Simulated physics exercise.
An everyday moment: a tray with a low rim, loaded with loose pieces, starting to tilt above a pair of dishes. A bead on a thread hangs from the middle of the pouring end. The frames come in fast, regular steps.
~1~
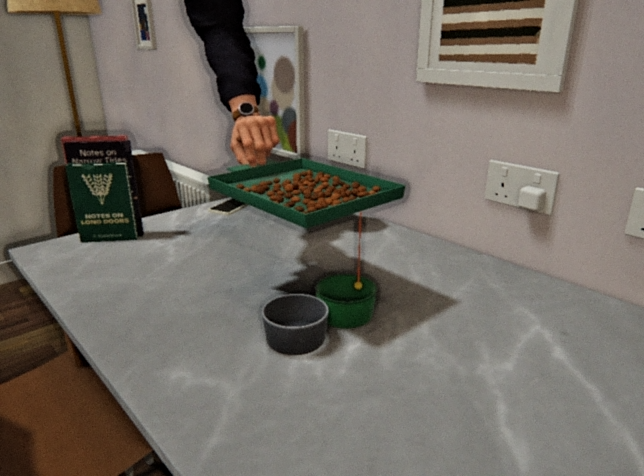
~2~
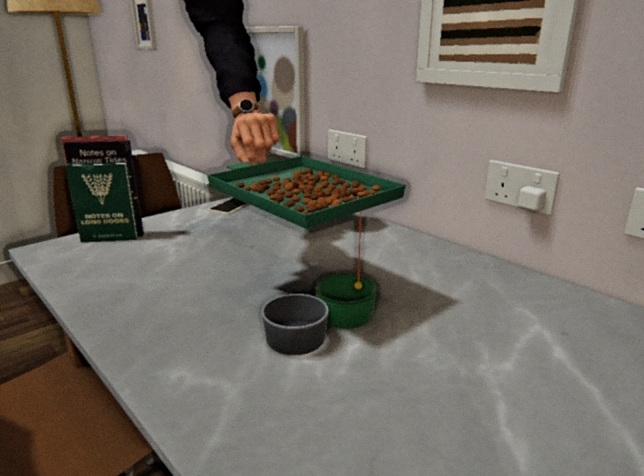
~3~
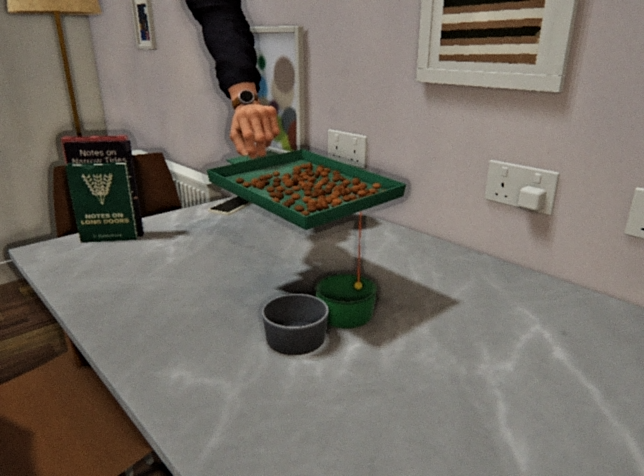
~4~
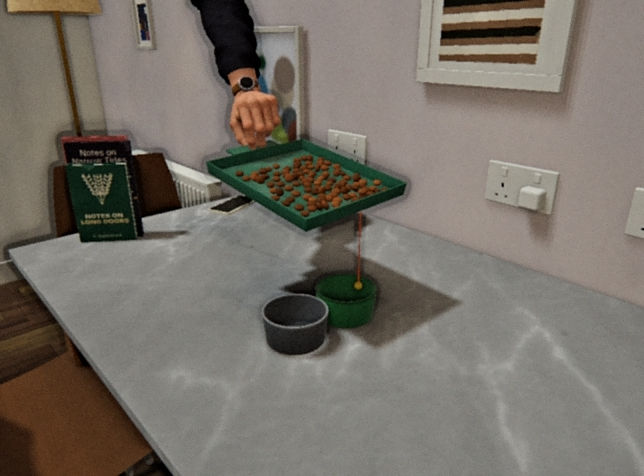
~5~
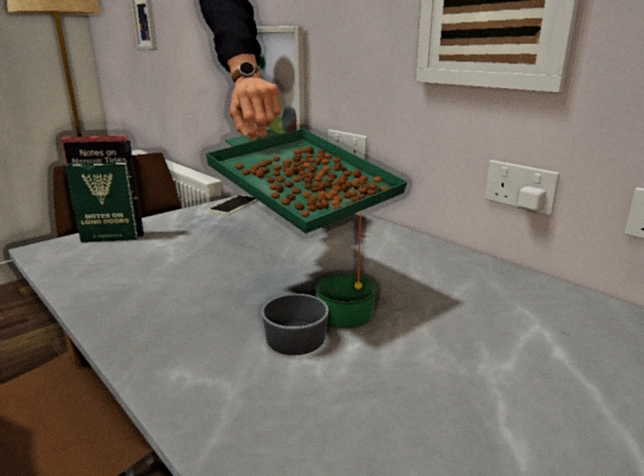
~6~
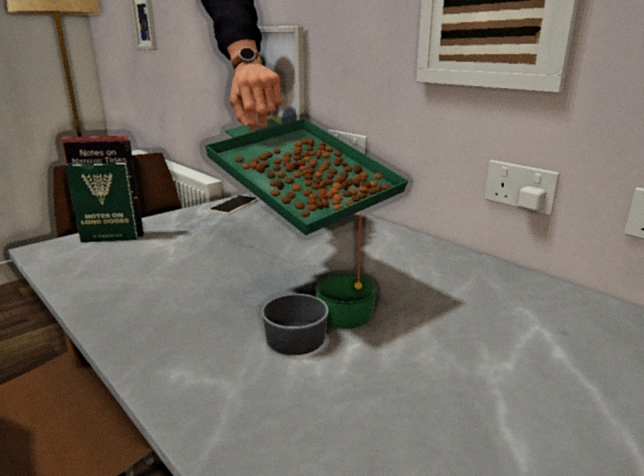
Hand tilting a green tray of brown kibble gradually above a grey dish and a green dish on a marble-look table.
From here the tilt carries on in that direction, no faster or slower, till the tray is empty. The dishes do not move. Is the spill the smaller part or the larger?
In the dishes lies under half of it.
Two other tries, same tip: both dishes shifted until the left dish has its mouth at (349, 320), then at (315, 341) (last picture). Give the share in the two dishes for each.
In turn 60 and 60 in a hundred.
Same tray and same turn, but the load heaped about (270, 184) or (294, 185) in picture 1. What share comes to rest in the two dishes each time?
In turn 20 and 20 in a hundred.
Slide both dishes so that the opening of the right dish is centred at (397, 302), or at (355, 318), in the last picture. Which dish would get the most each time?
One: The left-hand dish. Two: The right dish.
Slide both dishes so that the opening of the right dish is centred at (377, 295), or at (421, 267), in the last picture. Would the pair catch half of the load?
At the first place over half, at the second the smaller part.
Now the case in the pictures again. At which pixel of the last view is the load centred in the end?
Near (346, 360).
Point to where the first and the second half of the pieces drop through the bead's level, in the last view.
At about (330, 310), then at (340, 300).
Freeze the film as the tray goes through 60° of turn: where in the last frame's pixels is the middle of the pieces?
Roughly at (334, 197).
Shortly afterwards, tray tipped steeply; all but a few on the tray; only a few in the air.
Next, tray tipped right over; near half on the tray; only a few in the left dish; near a third outside both; a little in the air.
Some moments later, tray tipped past a quarter turn; near a quarter in the left dish; the bulk outside both.
In the end, tray tipped past a quarter turn; near a quarter in the left dish; none at all in the right dish; the bulk outside both.
